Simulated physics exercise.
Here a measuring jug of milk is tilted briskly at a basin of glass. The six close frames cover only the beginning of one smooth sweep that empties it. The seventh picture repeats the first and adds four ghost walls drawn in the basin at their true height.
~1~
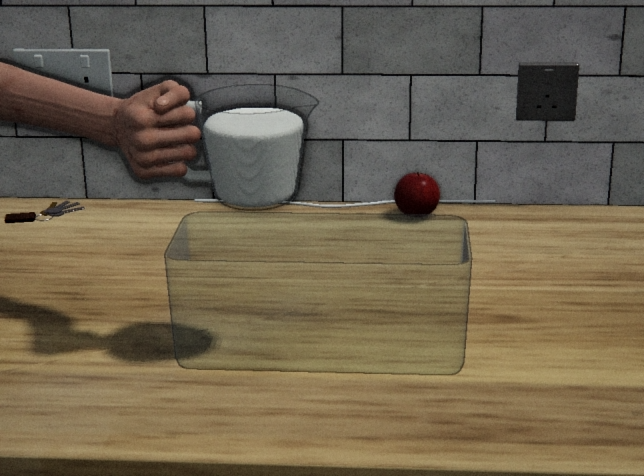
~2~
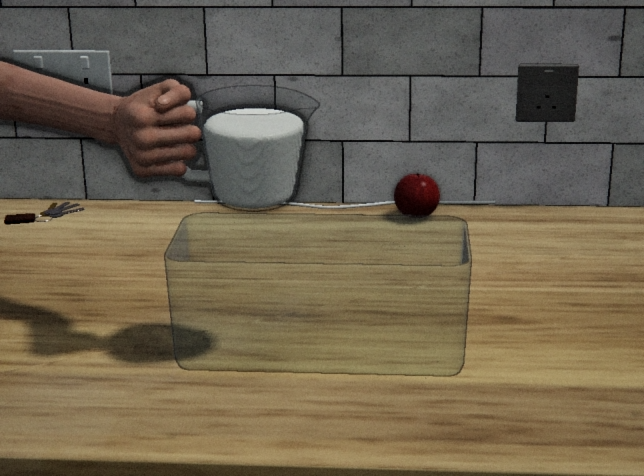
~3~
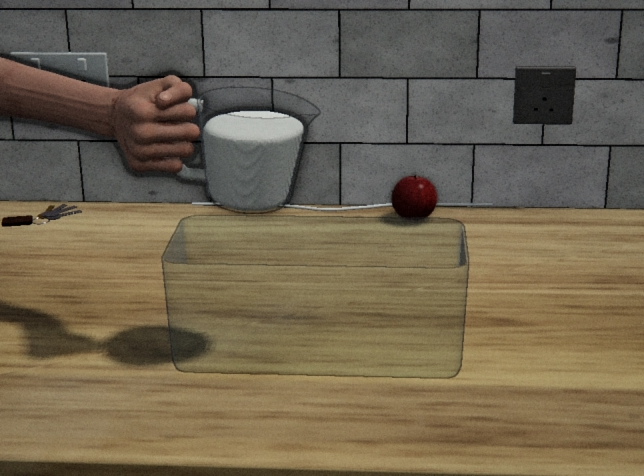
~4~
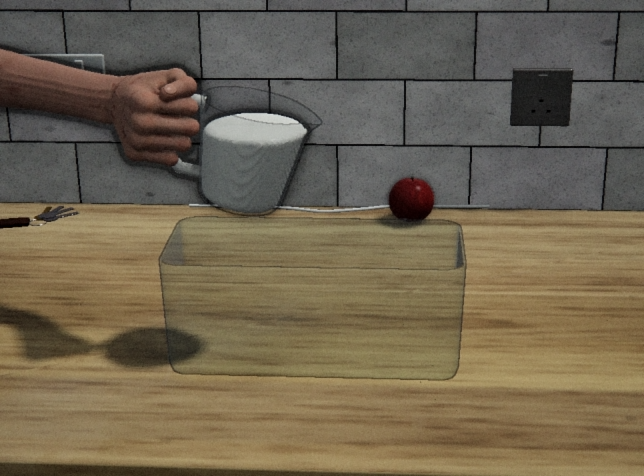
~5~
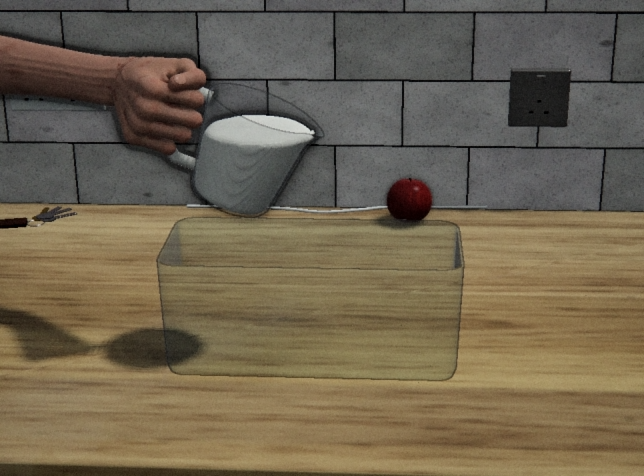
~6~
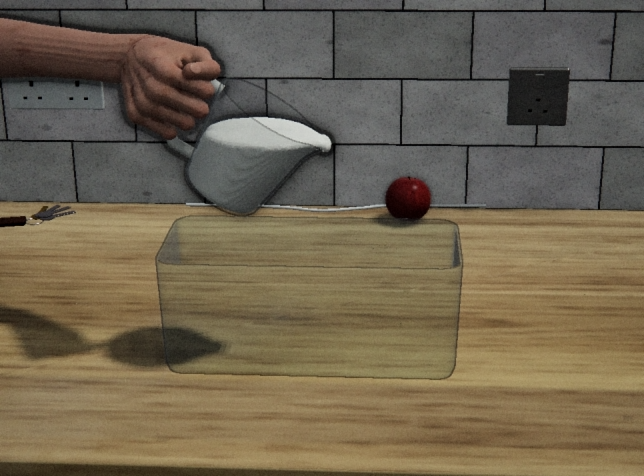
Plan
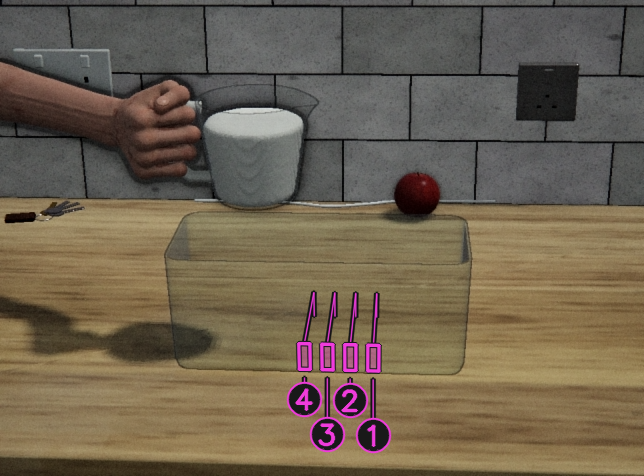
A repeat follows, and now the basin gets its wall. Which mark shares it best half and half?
It is 1.
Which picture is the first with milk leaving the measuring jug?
In picture 6.
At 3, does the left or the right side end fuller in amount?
The right side.
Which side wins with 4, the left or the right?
The right side.
On the marked copy, 1 at (373, 379); 2 at (350, 378); 3 at (327, 378); 4 at (304, 377).
With 1, about 53 % ends left of the wall and 46 % right of it.
With 2, about 33 % ends left of the wall and 66 % right of it.
With 3, about 17 % ends left of the wall and 83 % right of it.
With 4, about 12 % ends left of the wall and 87 % right of it.
